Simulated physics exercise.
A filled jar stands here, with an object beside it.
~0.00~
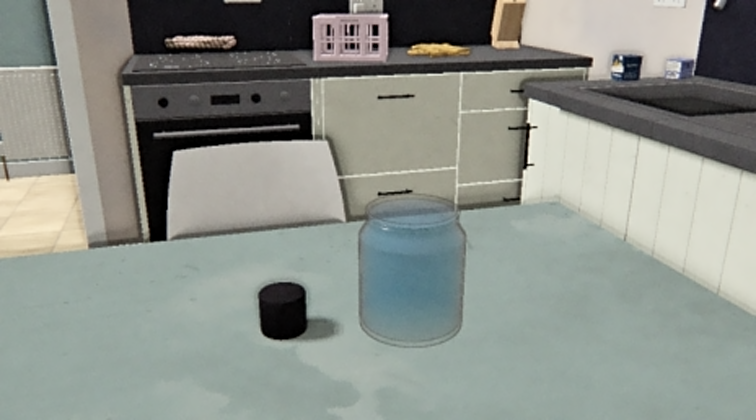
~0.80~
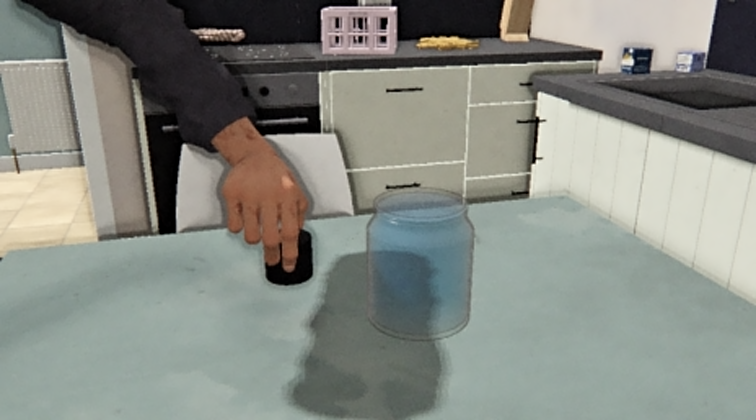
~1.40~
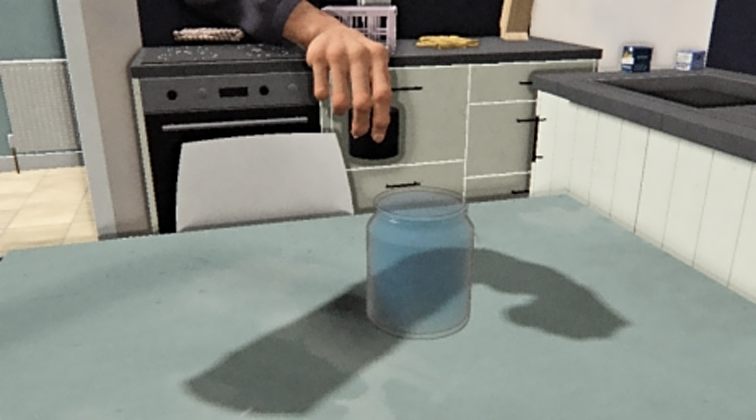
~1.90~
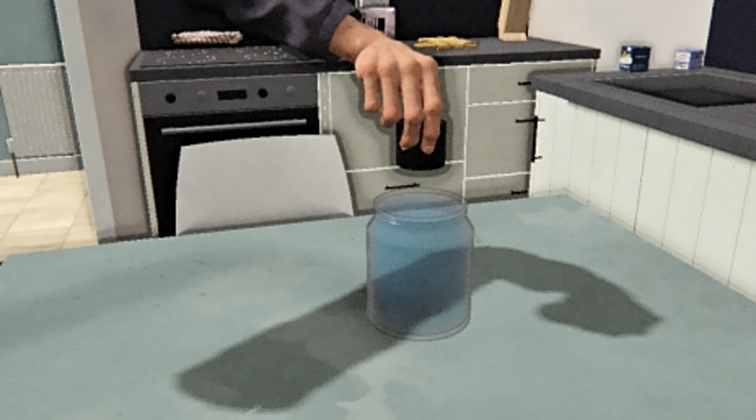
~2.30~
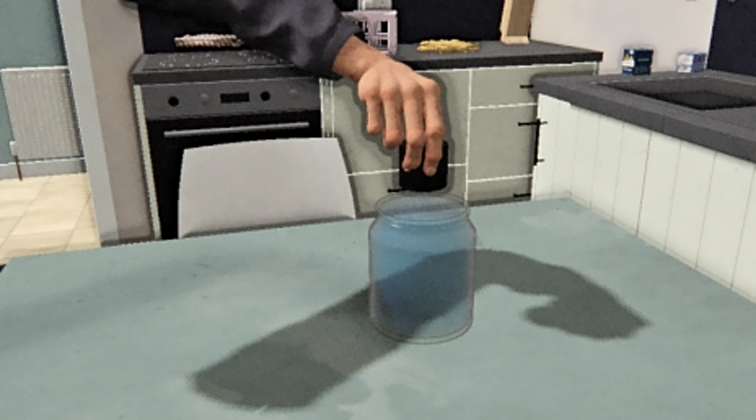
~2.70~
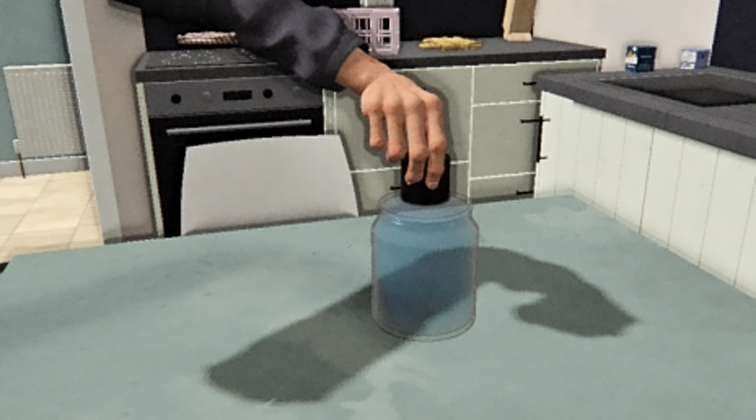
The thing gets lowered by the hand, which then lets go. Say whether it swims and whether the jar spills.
The thing drops down, and the jar spills over.
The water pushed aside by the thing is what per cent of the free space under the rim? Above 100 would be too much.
220 %.
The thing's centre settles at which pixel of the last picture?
In the final view it sits close to pixel (424, 291).
Around 3.0 s, the iron weight enters the water; the jar is full to the brim.
Around 3.4 s, the iron weight goes on down; the jar is full to the brim; the top is wet.
Around 5.0 s, the iron weight is at the bottom; the jar is full to the brim; the top is wet.
